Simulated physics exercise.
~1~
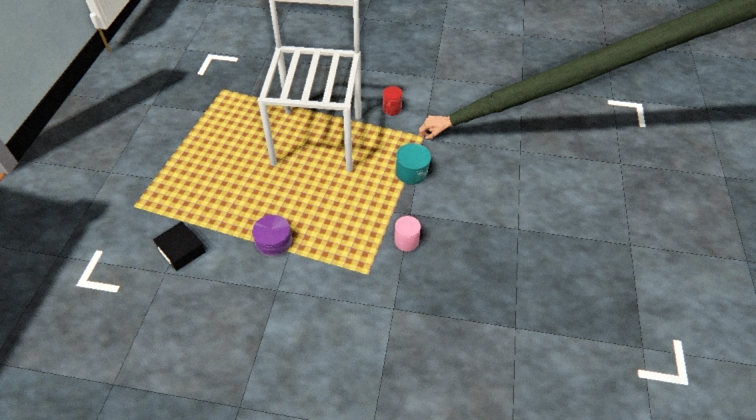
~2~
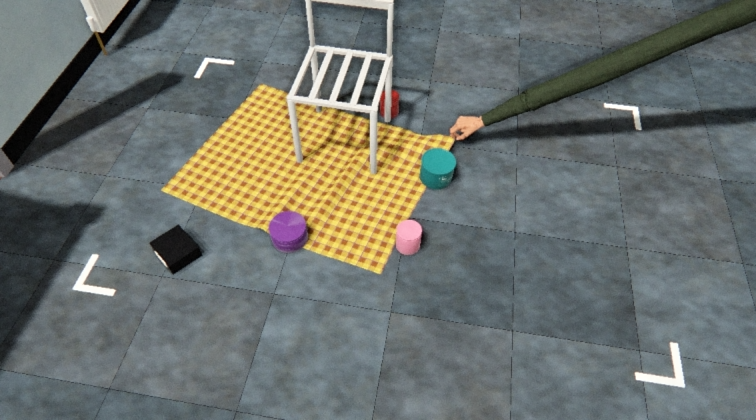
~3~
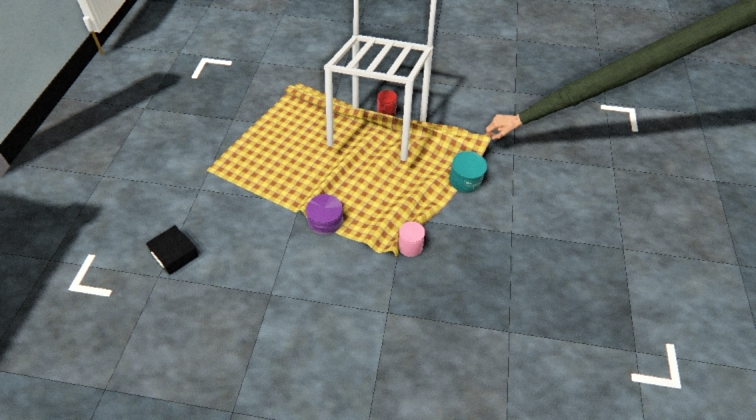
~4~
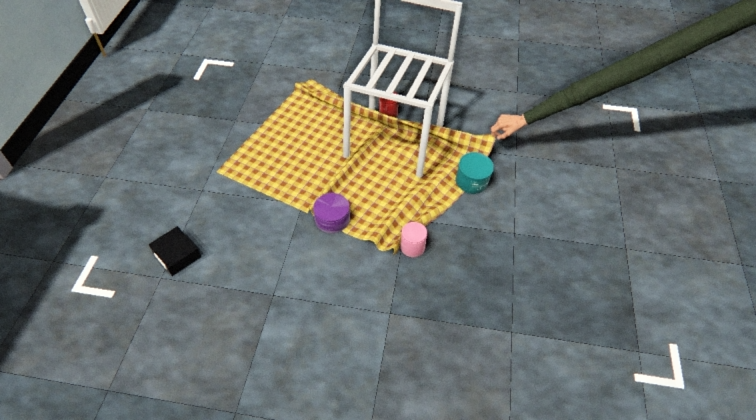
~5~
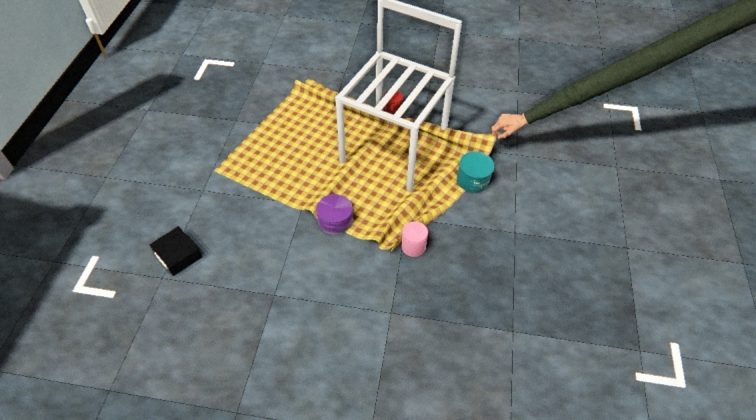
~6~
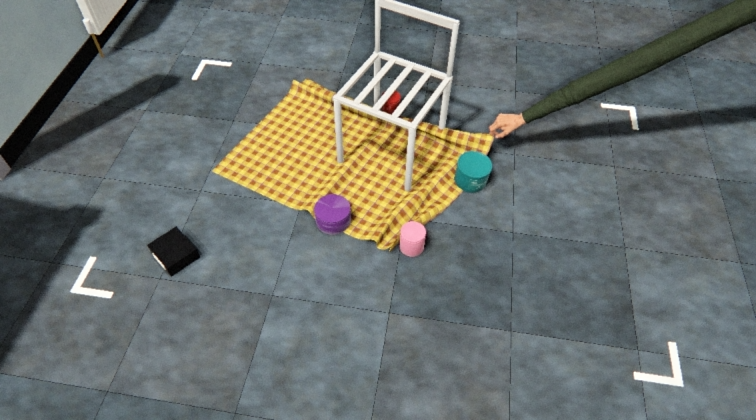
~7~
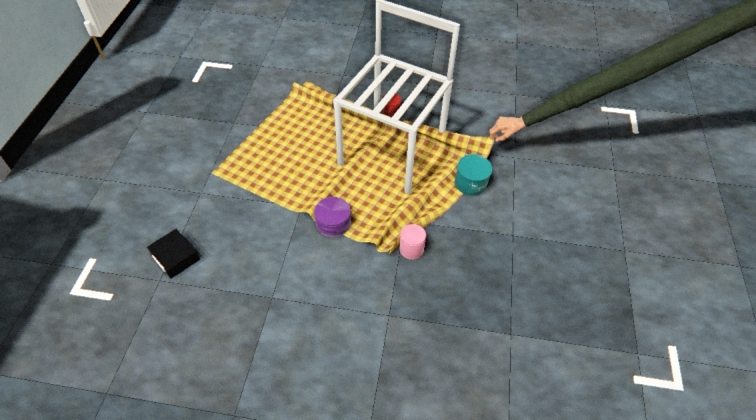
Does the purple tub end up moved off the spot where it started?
Yes, it slides a moderate way to the right as the rug is pulled, and comes to rest upright near the rug's front edge, short of the pink tub.
